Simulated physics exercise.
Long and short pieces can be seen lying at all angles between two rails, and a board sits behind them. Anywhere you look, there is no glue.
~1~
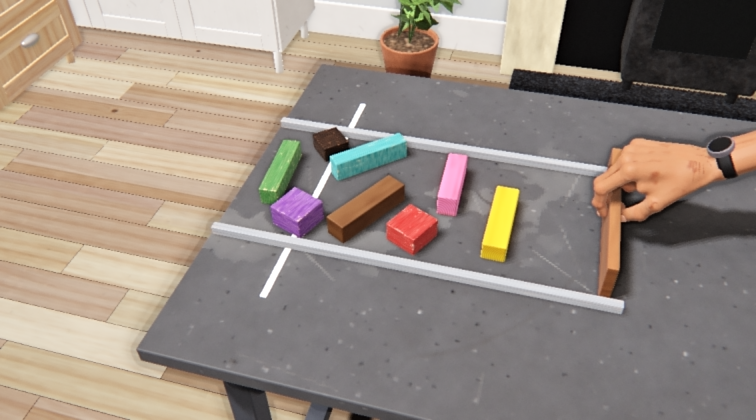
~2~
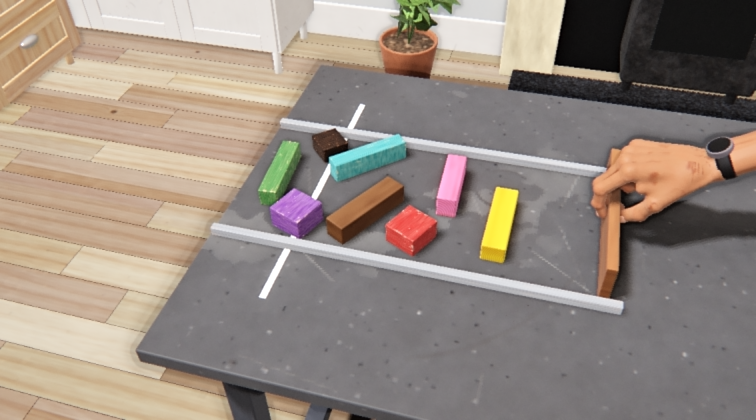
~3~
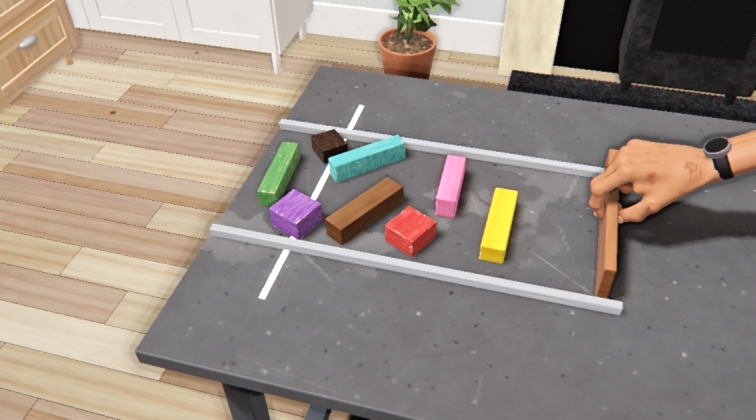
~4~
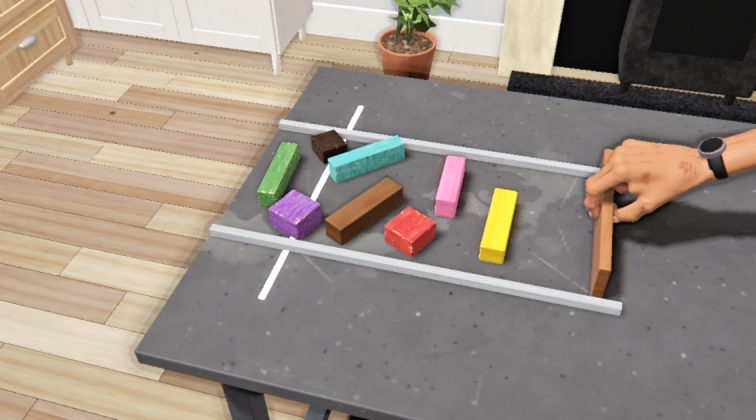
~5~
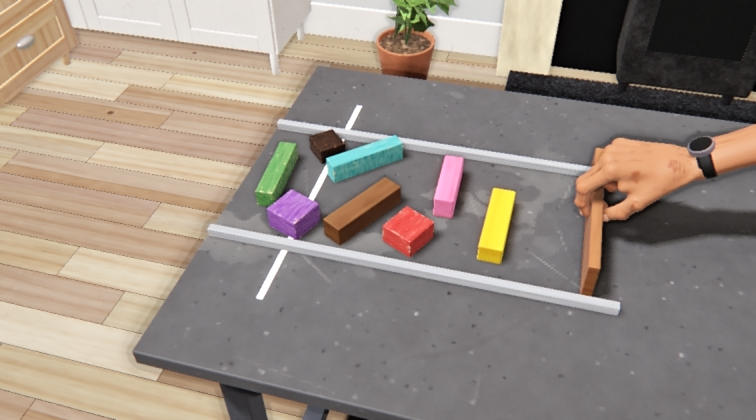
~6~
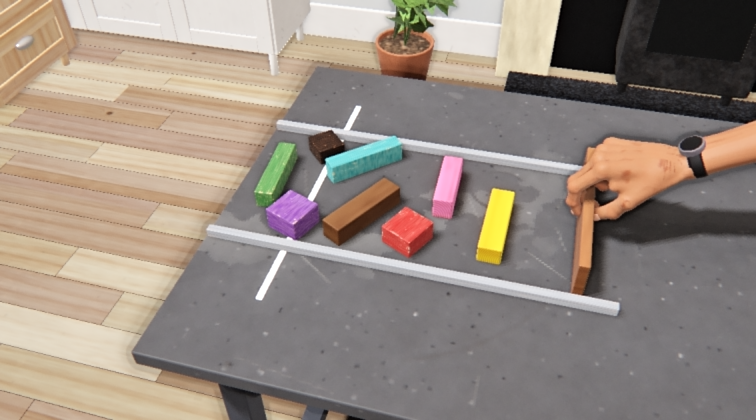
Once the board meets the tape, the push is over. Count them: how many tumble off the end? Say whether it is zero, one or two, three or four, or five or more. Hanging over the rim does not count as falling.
Seems one or two of them come crashing down.
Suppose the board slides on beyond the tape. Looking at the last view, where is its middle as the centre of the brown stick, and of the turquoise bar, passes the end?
First one: Around (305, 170). Other one: Around (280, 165).
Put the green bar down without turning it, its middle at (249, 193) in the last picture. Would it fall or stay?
It drops down.
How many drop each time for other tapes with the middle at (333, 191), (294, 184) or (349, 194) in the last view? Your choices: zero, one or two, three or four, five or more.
Falls: None at all; three or four; zero.
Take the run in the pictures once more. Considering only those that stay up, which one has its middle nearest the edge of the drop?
It would be the brown stick.
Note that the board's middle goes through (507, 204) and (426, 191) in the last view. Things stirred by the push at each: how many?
At the first spot the count is 1, and at the second it is 4.
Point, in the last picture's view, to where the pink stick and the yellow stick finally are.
Taking them in turn, first comes (299, 158), then (300, 191).
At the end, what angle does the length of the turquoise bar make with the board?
Somewhere near 40 degrees, I'd say.
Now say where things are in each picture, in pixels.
Green bar (281, 171); black block (331, 144); purple block (298, 212); board (611, 219); tape (321, 185), in the first frame.
Black block (330, 145); red block (411, 231), in the second frame.
Purple block (296, 215); pink stick (451, 186), in the third frame.
Green bar (280, 174); yellow stick (499, 225), in the fourth frame.
Black block (327, 146); turquoise bar (365, 159), in the fifth frame.
Green bar (277, 174); black block (327, 147); purple block (293, 215); board (585, 218); tape (316, 188), in the sixth frame.
Soon after, none off yet; green bar at rest near (277, 174); black block at rest near (327, 147); purple block at rest near (293, 215).
Then, none off yet; green bar at rest near (277, 174); black block at rest near (327, 147); purple block moving near (285, 214).
By the end, the number that fall off is one or two; fallen, purple block and green bar.
